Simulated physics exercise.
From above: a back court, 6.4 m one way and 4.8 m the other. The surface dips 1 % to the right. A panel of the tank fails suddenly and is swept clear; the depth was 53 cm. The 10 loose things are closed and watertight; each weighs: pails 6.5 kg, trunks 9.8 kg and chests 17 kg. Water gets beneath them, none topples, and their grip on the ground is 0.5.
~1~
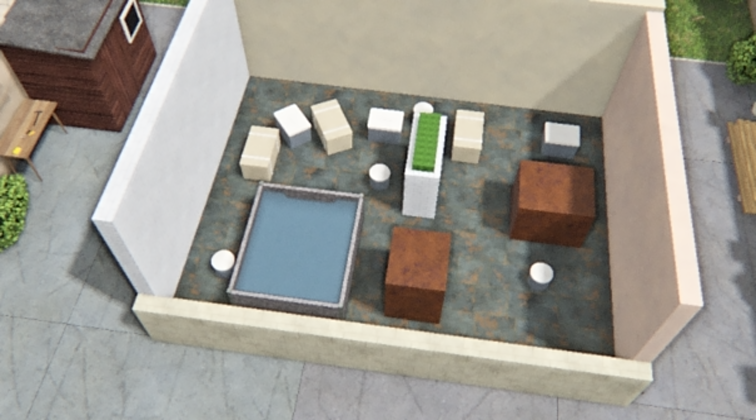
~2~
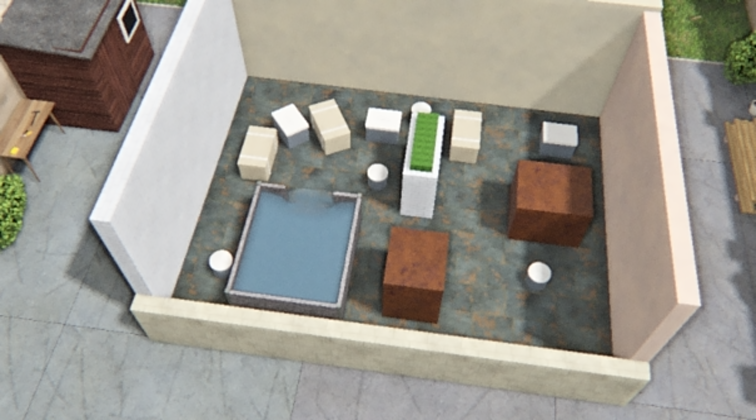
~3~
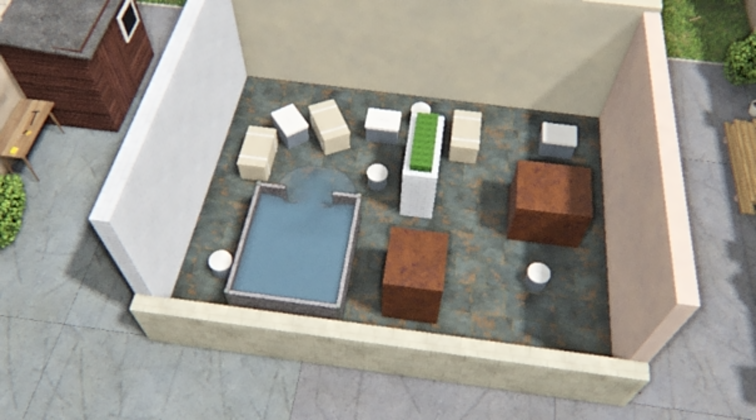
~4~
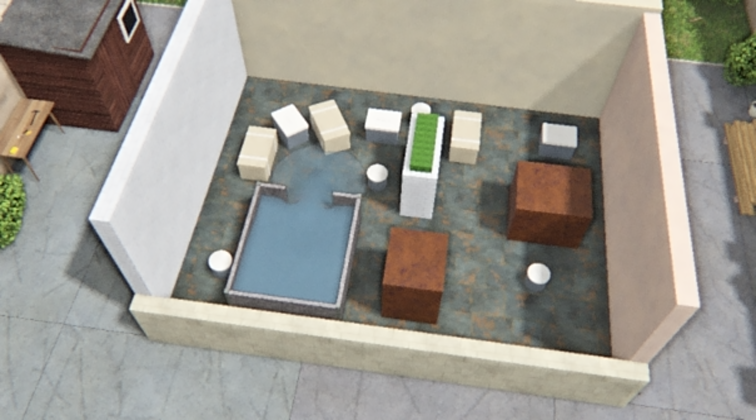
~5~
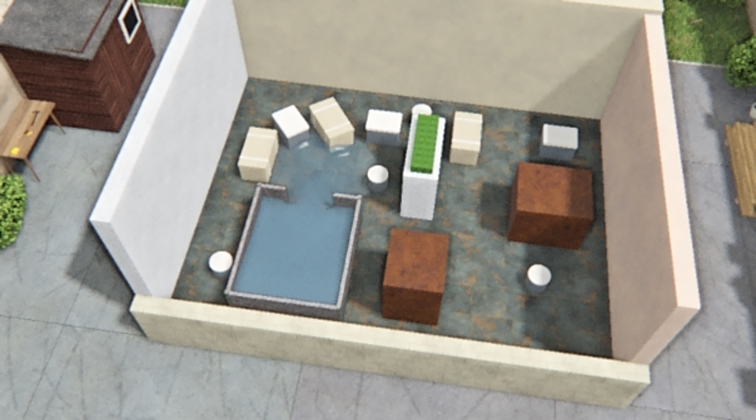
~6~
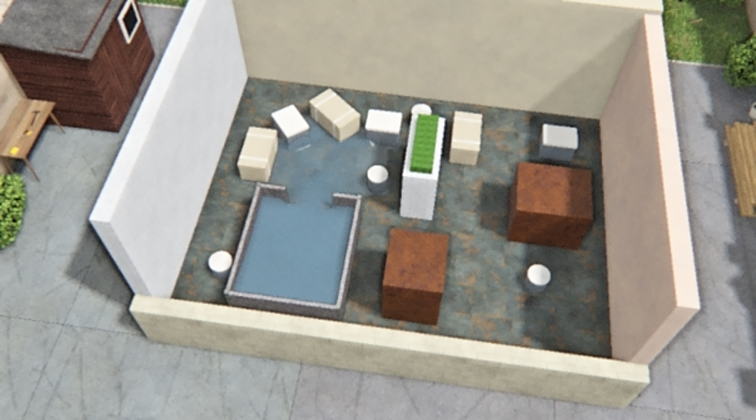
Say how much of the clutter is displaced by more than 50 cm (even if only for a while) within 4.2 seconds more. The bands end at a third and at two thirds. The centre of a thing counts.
Share: From one to two thirds.
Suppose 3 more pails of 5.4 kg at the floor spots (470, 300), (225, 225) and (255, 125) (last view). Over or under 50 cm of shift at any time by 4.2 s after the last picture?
In turn: Under, less, more.
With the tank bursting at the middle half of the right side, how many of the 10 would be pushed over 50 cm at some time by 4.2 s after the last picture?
Then 0.
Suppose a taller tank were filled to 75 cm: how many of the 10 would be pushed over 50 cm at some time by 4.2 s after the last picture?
In that case 7 of them.
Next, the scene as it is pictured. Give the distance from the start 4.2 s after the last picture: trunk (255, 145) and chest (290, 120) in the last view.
In that order: 100 cm, 40 cm.
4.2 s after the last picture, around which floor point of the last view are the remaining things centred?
Around (432, 176).
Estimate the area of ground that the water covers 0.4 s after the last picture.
Some 8.0 m2.
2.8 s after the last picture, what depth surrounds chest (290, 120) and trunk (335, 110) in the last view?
Roughly 13 and 13 cm.
Then, 0.4 s after the last picture 1 of 10 are over 50 cm from their spots; 0 afloat.
Then, 1.5 s after the last picture 4 of 10 are over 50 cm from their spots; 3 afloat.
Then, 2.8 s after the last picture 5 of 10 are over 50 cm from their spots; 2 afloat.
Then, 4.2 s after the last picture 5 of 10 are over 50 cm from their spots, and 6 have been at some point; 3 afloat.
